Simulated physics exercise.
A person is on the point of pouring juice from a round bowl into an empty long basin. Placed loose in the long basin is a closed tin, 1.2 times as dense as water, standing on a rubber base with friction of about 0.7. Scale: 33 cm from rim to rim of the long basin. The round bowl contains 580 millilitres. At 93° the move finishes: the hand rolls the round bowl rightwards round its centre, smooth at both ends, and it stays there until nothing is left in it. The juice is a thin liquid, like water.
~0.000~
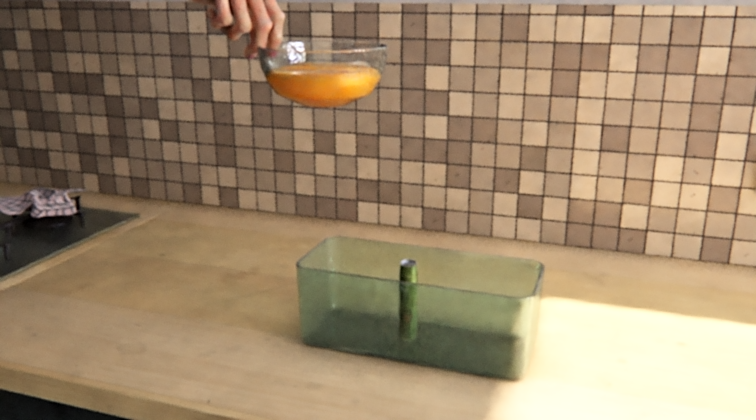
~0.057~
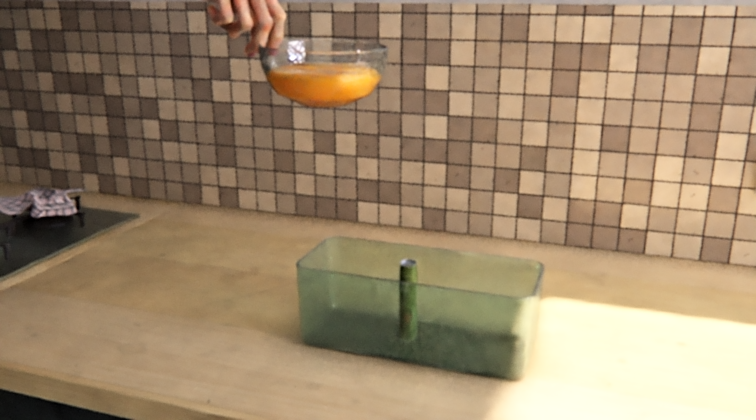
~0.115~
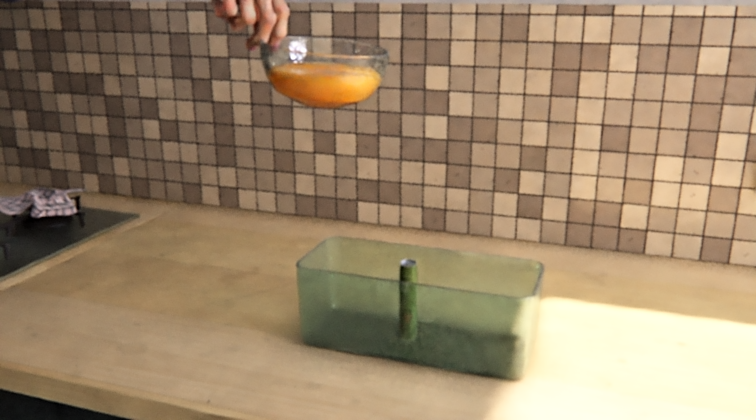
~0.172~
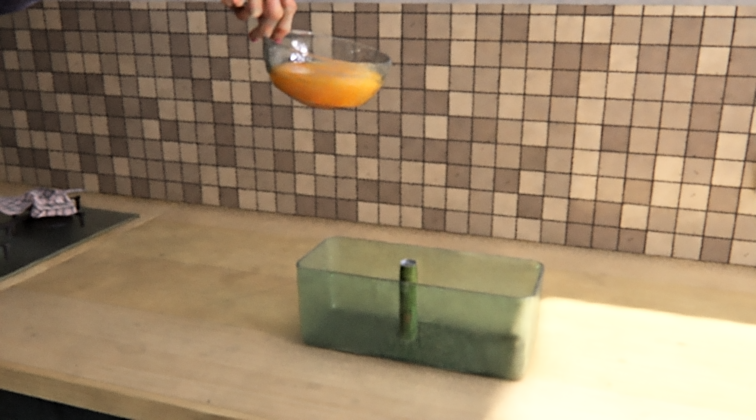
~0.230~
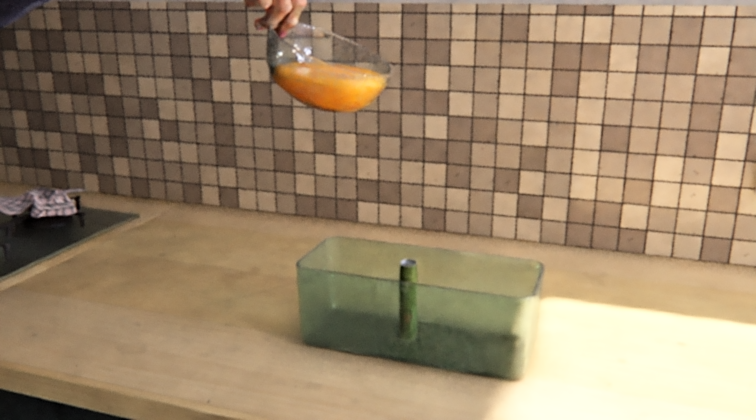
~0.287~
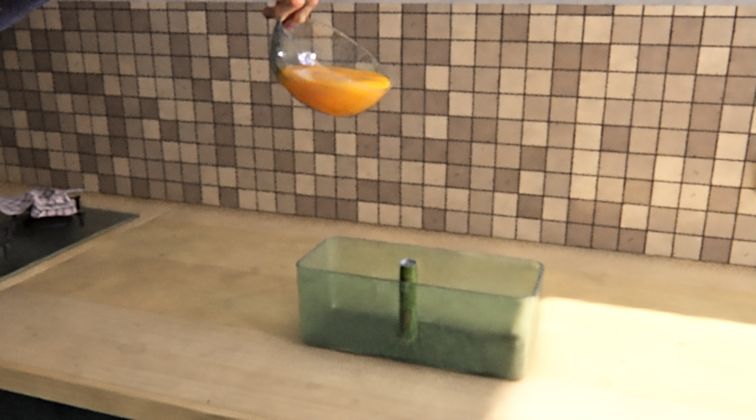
A hand holding a clear round bowl of orange juice tilted it steadily to the right, high above a long green see-through basin with a small upright tin inside, on a wooden counter.
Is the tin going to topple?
Yes.
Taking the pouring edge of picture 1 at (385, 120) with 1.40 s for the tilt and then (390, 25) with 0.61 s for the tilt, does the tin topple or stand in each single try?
First it stays up; then it falls.
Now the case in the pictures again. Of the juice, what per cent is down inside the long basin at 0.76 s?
Looks like about 78 % of the whole amount.
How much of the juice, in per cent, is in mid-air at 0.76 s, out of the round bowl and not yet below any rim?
Something like 18 per cent of the total.
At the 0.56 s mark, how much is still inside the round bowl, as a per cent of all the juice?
24 %.
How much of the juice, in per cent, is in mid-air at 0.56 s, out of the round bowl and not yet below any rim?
I'd put it at about 68 percent.
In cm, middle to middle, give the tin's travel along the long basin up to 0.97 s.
It has moved some 1 cm.
After 0.56 s the tilt is 84° and 24 per cent is still to pour; the tin stands where it began.
After 0.76 s the tilt is 93° and 4 per cent is still to pour; the tin leans 5°.
After 0.97 s the tilt is 93° and 0 per cent is still to pour; the tin leans 14°.
After 1.20 s the tilt is 93° and 0 per cent is still to pour; the tin lies on its side.
In the end the tin lies on its side.
